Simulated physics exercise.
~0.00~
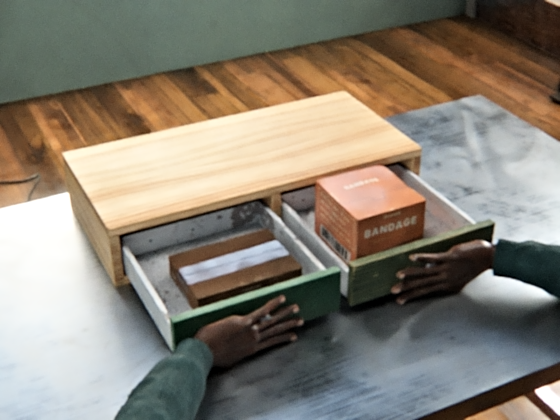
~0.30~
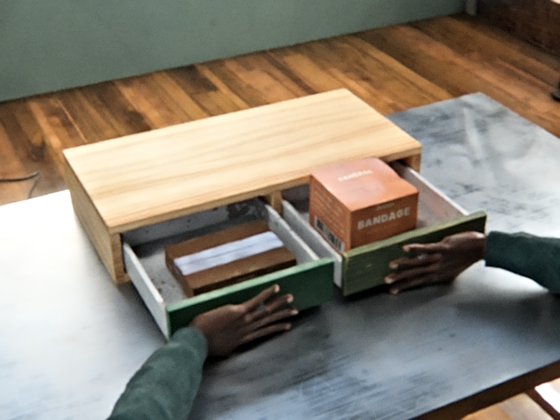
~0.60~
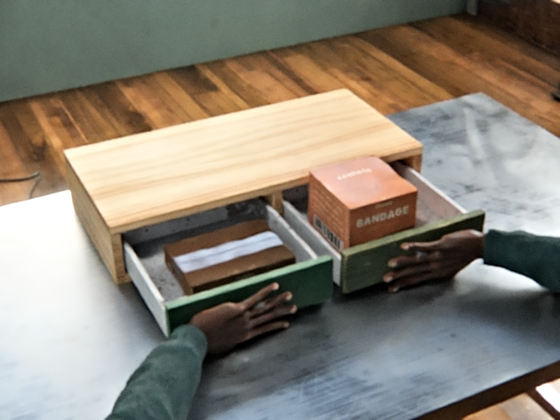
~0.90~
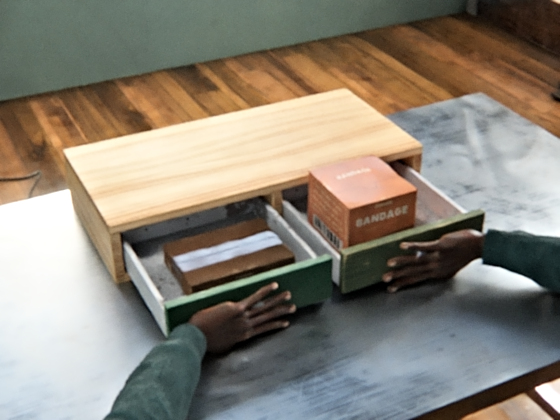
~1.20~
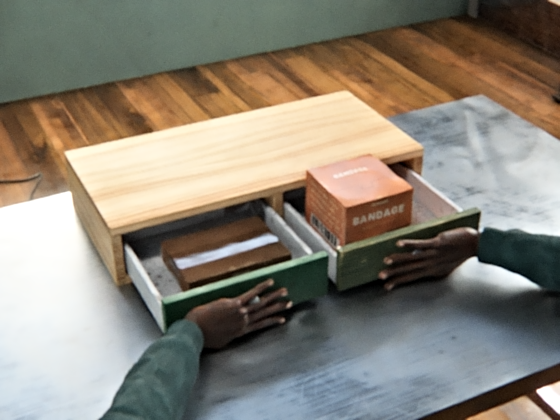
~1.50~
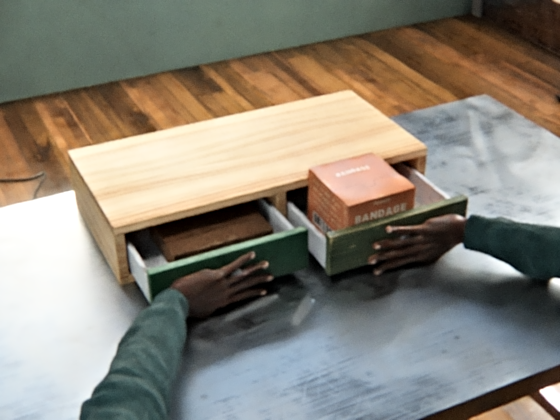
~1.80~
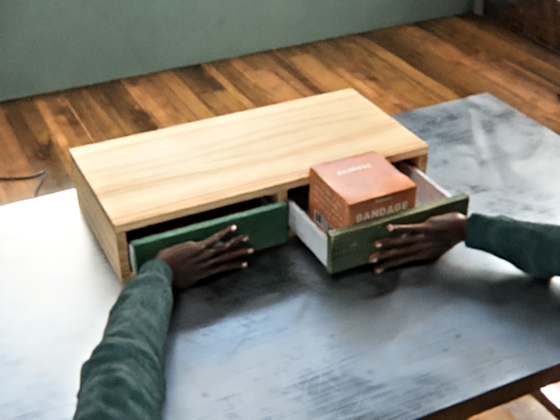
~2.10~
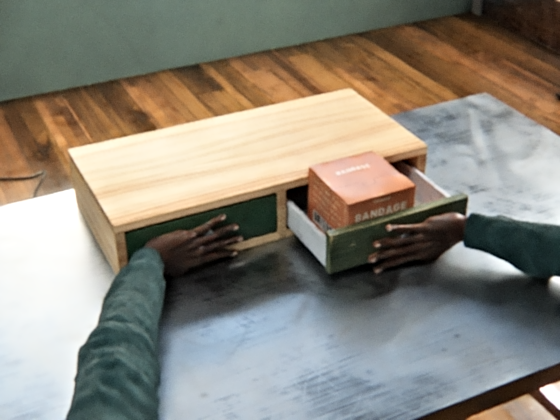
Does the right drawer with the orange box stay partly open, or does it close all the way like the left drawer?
The right drawer stays partly open with the orange box still showing, while the left drawer goes all the way in.
On a worn gray-blue table above a wooden floor, a pale wooden chest sits with two green-fronted drawers pulled out. The left drawer holds a low brown box, and the right one holds a taller orange box labeled as bandages. A person in dark green sleeves lays a hand on each front, and both drawers shift slightly inward. The left drawer then slides further in, carrying the brown box out of sight, while the right drawer stops partway. At the end the left drawer is shut, and the right one still juts out with the orange box showing.
